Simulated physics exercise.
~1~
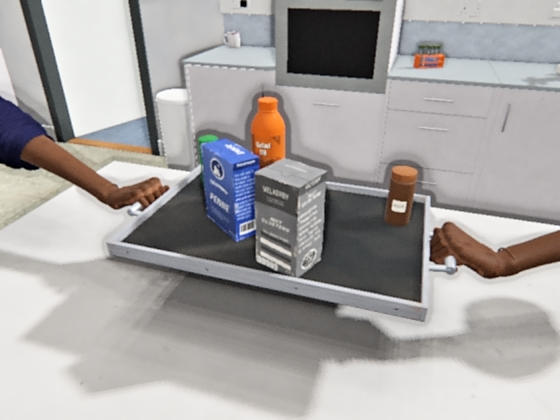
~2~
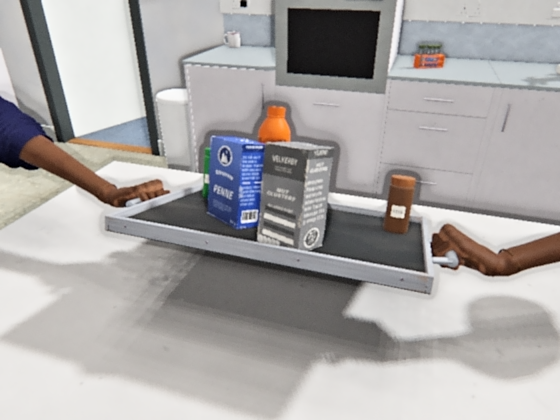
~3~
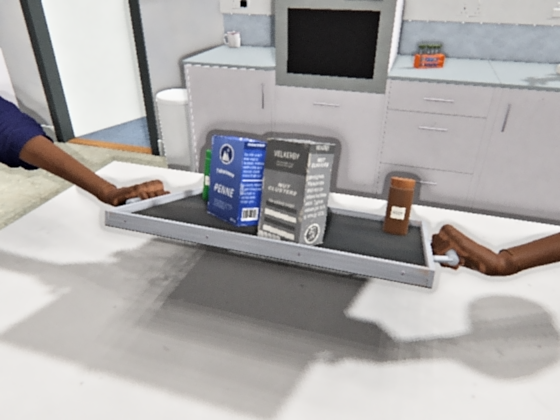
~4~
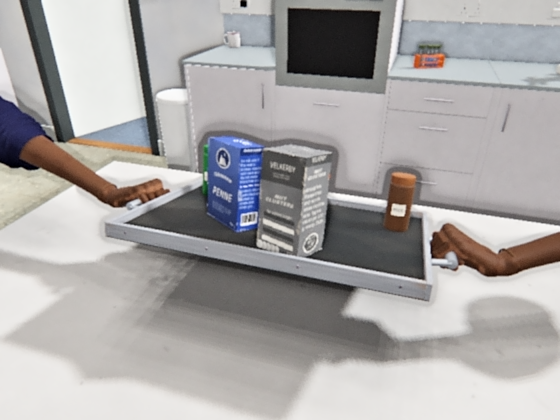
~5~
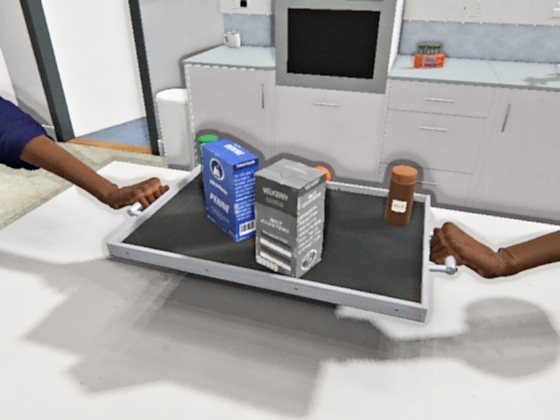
Two hands grip the ends of a grey-rimmed, dark tray above a white table, seen from slightly above in a bright room with pale cabinets behind. On it stand a blue packet and a grey carton near the middle, an orange bottle and a green shaker behind them, and a brown shaker at right. The hands tip the tray so its far edge dips, and everything leans with it. The orange bottle drops out of sight behind the boxes. The tray swings back level, leaving four items upright on it and the bottle lying off it, mostly hidden behind the carton.
